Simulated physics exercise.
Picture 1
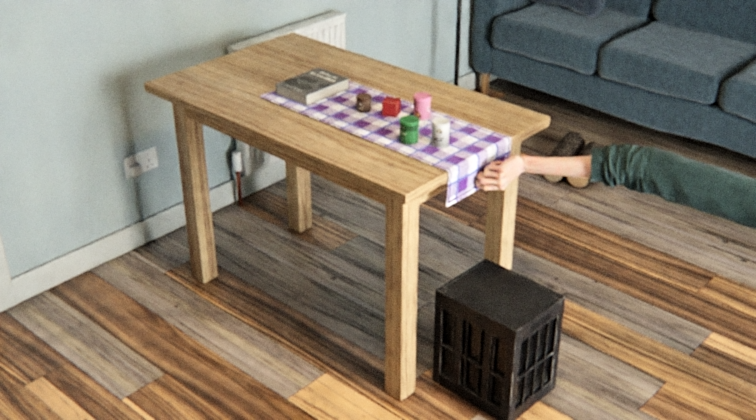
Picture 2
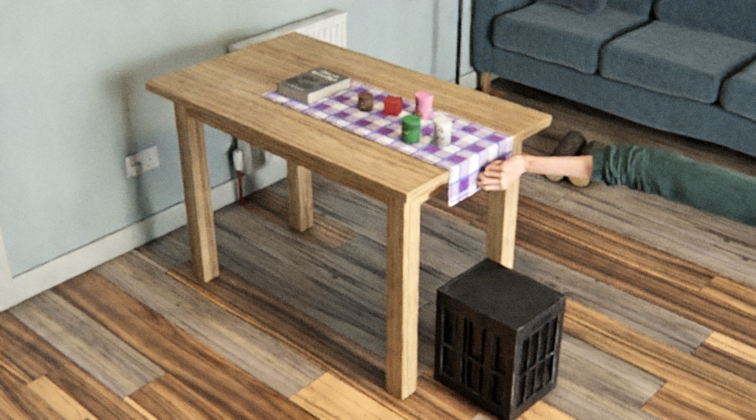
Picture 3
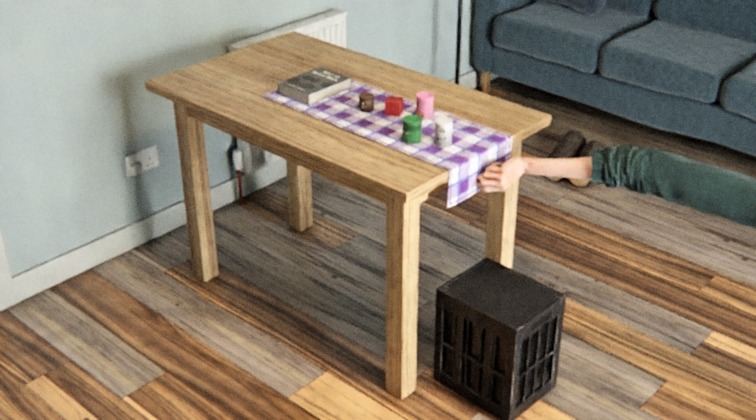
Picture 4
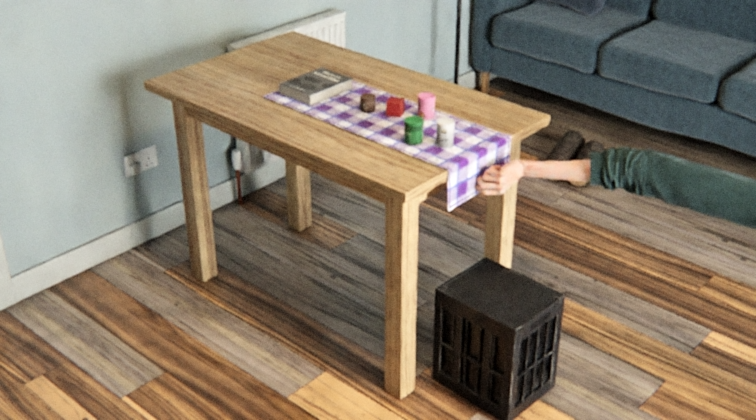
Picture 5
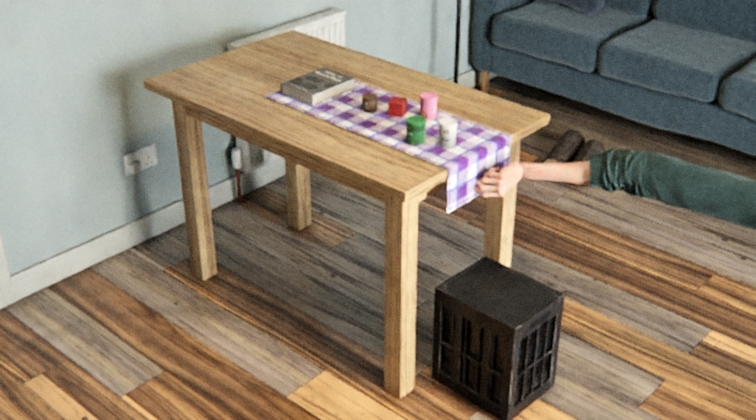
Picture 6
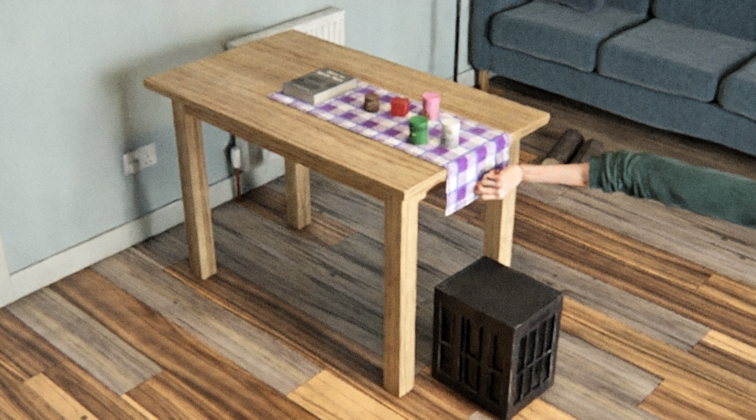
A wooden table with a purple and white checked cloth stands on a plank floor, seen from above at an angle, with a blue sofa behind. On the cloth sit a grey book, a brown pot, a red cube and pink, green and white cans, above a black crate. A hand from the right tugs the hanging end slightly downward, and the objects shift slightly with it.
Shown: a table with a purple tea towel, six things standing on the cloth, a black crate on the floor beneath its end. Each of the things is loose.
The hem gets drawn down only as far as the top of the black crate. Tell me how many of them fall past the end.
The number is three.
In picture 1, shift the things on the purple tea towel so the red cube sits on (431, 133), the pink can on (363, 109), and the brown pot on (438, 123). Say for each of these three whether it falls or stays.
Red cube gone, pink can stays, brown pot gone.
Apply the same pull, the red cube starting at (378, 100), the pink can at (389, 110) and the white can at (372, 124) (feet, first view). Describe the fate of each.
Outcome: Red cube is still in place, pink can is still in place, white can is still in place.
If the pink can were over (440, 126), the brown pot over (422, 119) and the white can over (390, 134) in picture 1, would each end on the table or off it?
Here's what happens: The pink can leaves its perch, the brown pot leaves its perch, the white can leaves its perch.
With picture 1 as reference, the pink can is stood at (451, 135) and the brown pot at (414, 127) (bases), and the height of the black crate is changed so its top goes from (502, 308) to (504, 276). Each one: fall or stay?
The pink can ends up off while the brown pot ends up on top.
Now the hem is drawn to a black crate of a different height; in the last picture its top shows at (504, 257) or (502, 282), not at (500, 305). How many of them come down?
Going over the edge would be 1 and 2.
A little later, hem near (476, 241); white can gone.
Next, hem on the crate; white can and green can gone.
When it is over, hem on the crate; white can, green can and pink can gone. It carries off three.
